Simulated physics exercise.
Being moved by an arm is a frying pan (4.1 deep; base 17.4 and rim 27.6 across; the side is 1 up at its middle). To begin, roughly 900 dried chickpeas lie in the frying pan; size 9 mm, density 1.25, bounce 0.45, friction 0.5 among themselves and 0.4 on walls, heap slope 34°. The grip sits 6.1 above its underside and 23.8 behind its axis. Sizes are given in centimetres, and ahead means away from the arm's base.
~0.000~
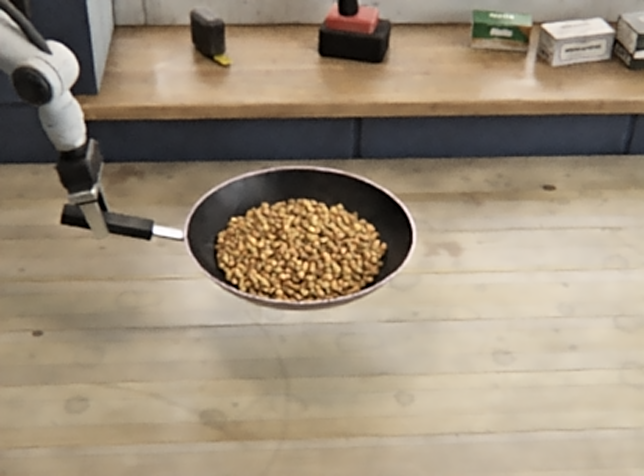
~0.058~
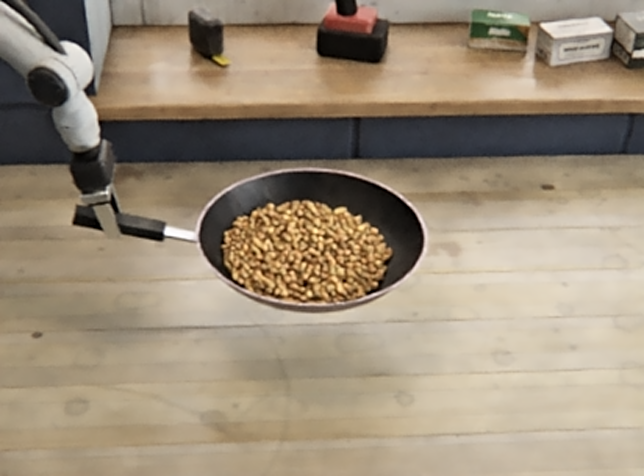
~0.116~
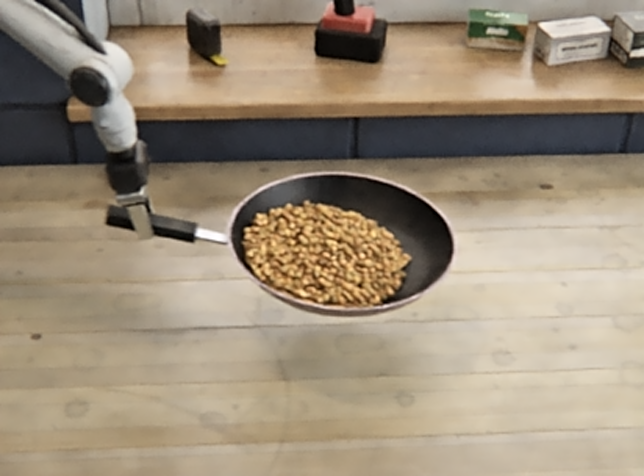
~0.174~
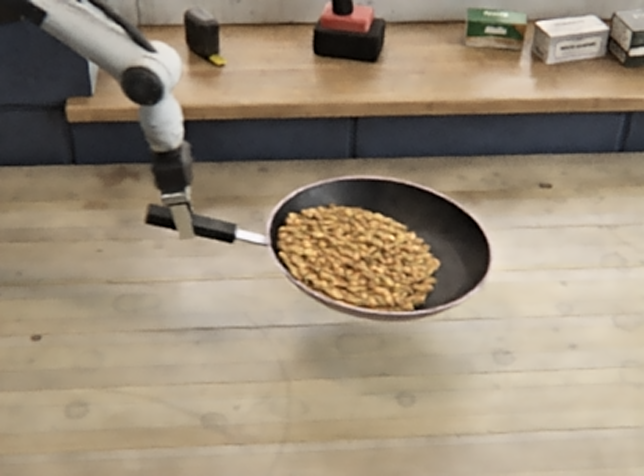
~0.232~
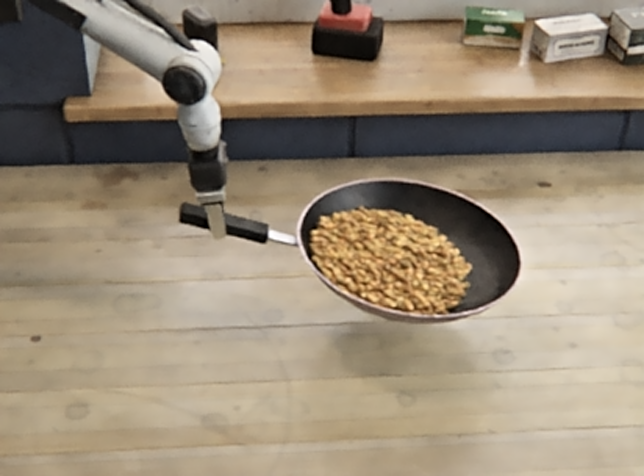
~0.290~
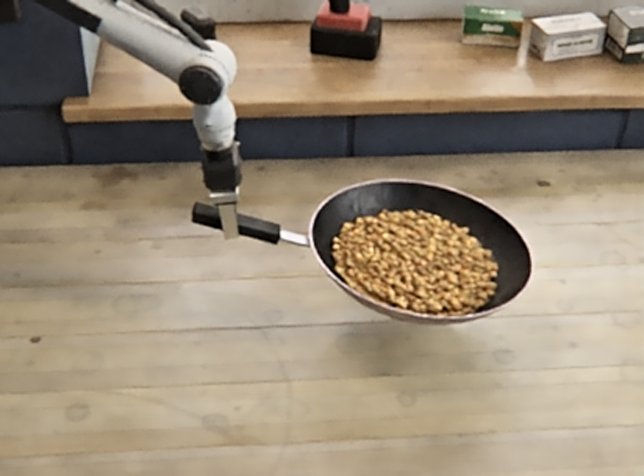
Frying pan of dried chickpeas moving right above a wooden surface, carried by a robot arm and tilting slightly, the chickpeas shifting inside.
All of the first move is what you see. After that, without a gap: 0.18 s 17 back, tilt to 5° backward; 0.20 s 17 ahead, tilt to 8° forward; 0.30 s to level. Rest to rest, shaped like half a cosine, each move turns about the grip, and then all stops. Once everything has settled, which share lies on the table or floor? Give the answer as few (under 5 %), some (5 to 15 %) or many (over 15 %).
Many, over 15 %.
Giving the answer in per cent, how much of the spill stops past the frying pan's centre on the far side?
Roughly 0 per cent.
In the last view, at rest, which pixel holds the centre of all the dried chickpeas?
Resting centre, last frame: Approx. (353, 322) px.
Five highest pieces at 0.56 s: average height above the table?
Roughly 25 cm.
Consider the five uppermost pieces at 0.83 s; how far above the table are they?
Somewhere around 13 cm above the tabletop.
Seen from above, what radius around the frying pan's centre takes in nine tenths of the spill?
That's near 55 cm.
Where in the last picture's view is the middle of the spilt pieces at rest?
Roughly at (174, 330) in the final view.
After 0.56 s, level, highest piece 26 above the table; 665 in the frying pan, 235 in flight or on a rim.
After 0.83 s, tilted 3° forward, highest piece 14 above the table; 429 in the frying pan, 398 on the table or floor, 73 in flight or on a rim.
After 1.17 s, level, highest piece 16 above the table; 471 on the table or floor, 427 in the frying pan, 2 in flight or on a rim.
After 2.22 s, level, highest piece 16 above the table; 473 on the table or floor, 427 in the frying pan.
In the end, 473 on the table or floor, 427 in the frying pan. That is 53 % on the table or floor.
